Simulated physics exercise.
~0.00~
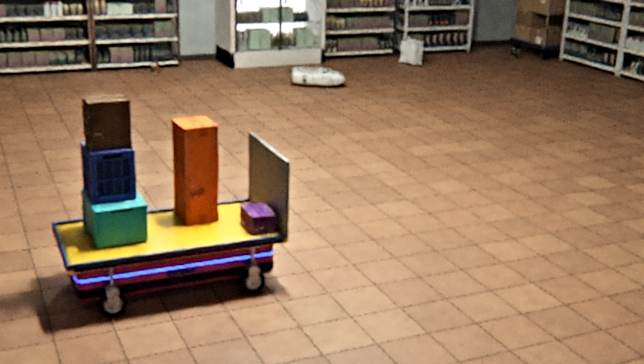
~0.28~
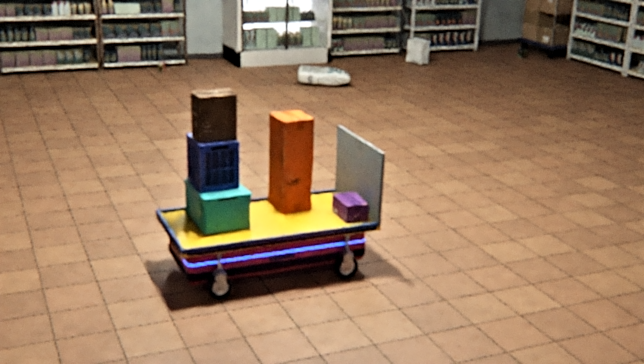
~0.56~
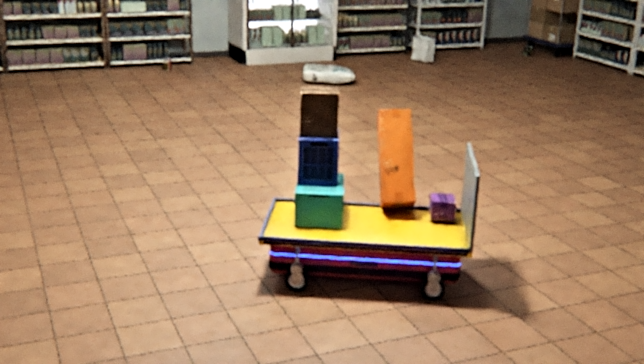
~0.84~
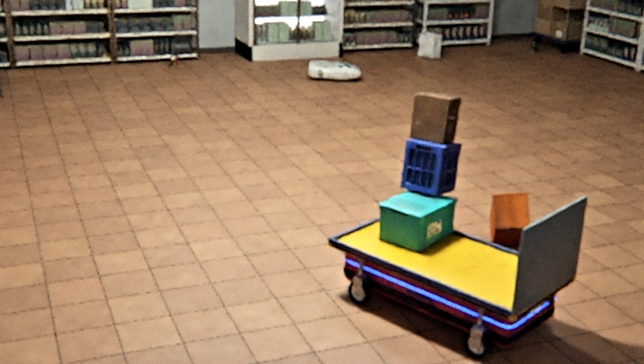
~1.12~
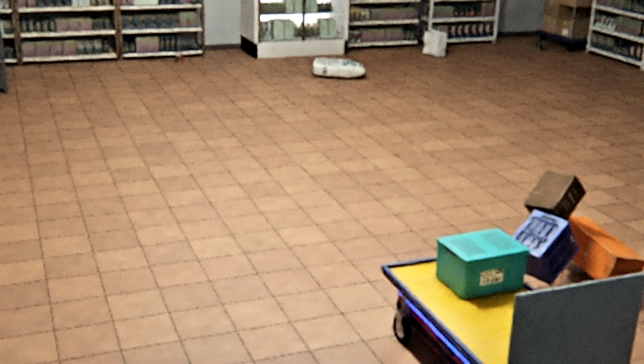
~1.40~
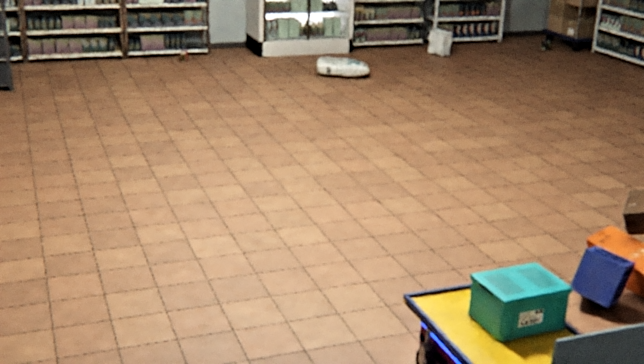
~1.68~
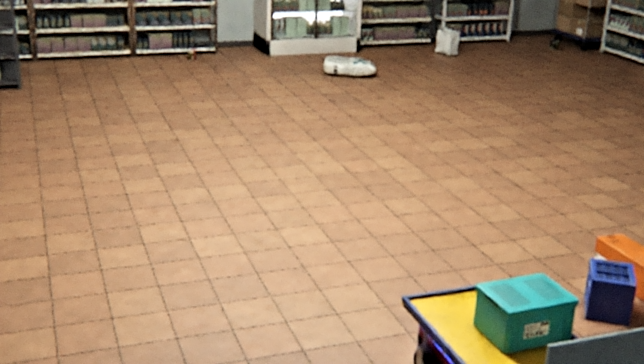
Loaded cart rolling right and curving toward the viewer, shedding an orange box, blue crate and brown box, turquoise tote staying aboard.
